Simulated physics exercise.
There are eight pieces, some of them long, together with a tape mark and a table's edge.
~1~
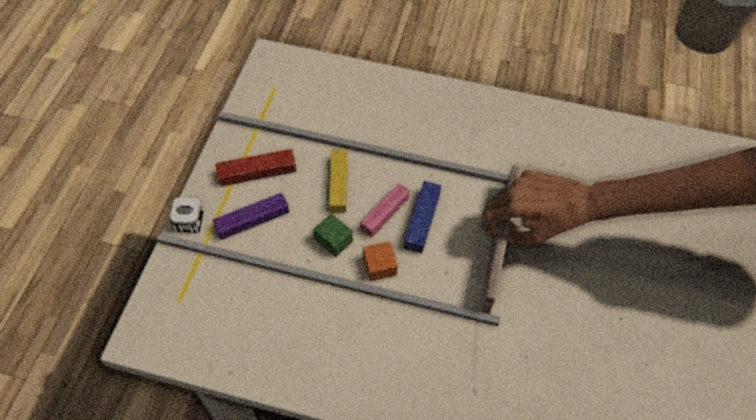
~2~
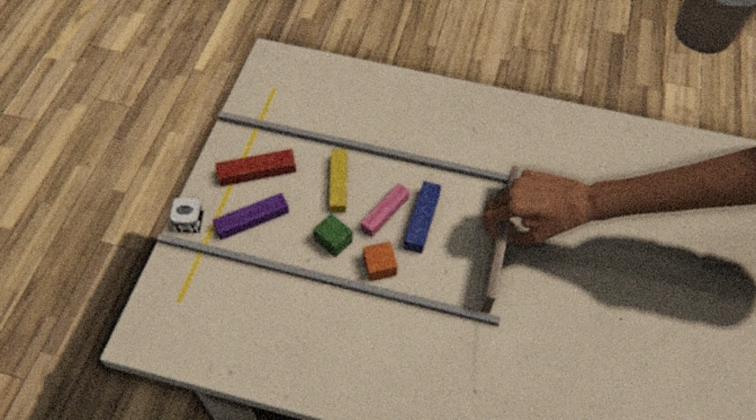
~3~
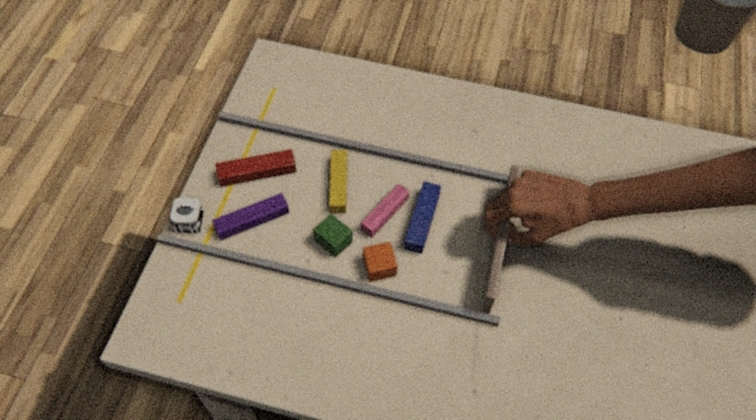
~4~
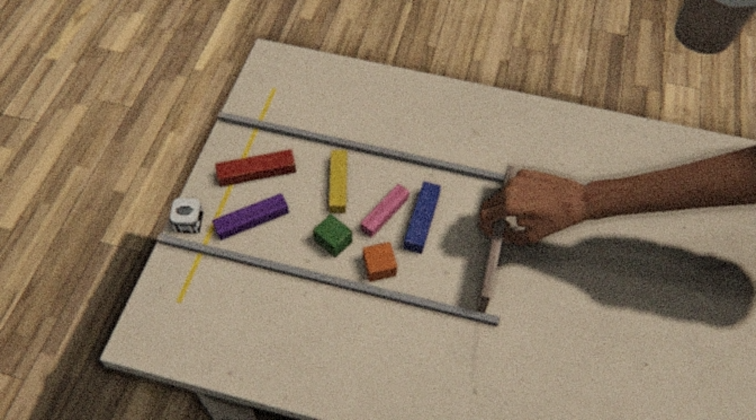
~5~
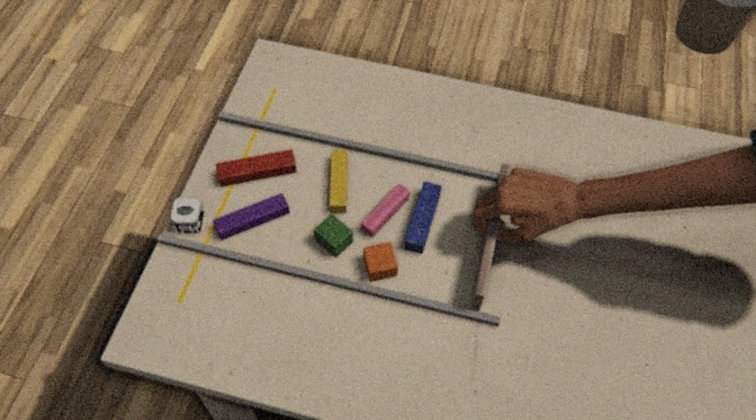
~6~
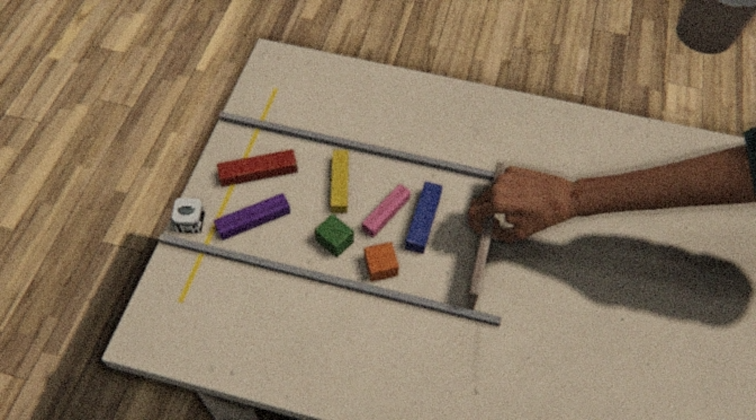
On a pale tabletop above a wooden floor, a hand gripped a board between two rails and slid it slightly left, while the colourful blocks and small white object ahead of it stayed put.
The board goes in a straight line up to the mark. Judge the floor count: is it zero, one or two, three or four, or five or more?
The floor count is three or four.
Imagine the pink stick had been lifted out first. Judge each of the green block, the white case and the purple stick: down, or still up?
As for the green block, it is retained; the white case is not retained; the purple stick is not retained.
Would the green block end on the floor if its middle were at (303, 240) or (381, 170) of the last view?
Trial 1: Still up; trial 2: Still up.
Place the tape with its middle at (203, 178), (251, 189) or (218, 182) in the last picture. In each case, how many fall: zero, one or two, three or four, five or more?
In the order the places were given: 5 or more, just one or two, five or more.
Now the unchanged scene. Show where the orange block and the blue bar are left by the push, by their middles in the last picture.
Final positions - orange block around (202, 214), blue bar around (227, 171).
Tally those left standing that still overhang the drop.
Tally: 2.
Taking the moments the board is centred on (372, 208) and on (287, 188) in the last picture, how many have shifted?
Well, it's 5 at the first one and 8 at the second.
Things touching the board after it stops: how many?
2 of them.
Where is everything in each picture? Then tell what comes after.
The first frame shows white case (187, 216); red bar (256, 168); purple stick (251, 216); board (502, 238); tape (232, 185).
The second frame shows red bar (256, 168); board (501, 238).
The third frame shows purple stick (251, 216); blue bar (423, 217).
The fourth frame shows white case (187, 216); orange block (380, 262).
The fifth frame shows red bar (257, 168); pink stick (386, 211).
The sixth frame shows white case (189, 216); red bar (258, 168); purple stick (253, 217); board (486, 234); tape (233, 185).
A little later, none off yet; white case at rest near (189, 216); red bar at rest near (258, 168); purple stick at rest near (253, 217).
Next, none off yet; white case at rest near (189, 216); red bar at rest near (257, 168); purple stick moving near (251, 214).
Later still, none off yet; white case shifted about its own width near (162, 210); red bar shifted about its own width near (212, 154); purple stick shifted about its own width near (196, 199).
When it is over, the number that fall off is three or four; down, purple stick, red bar and white case.
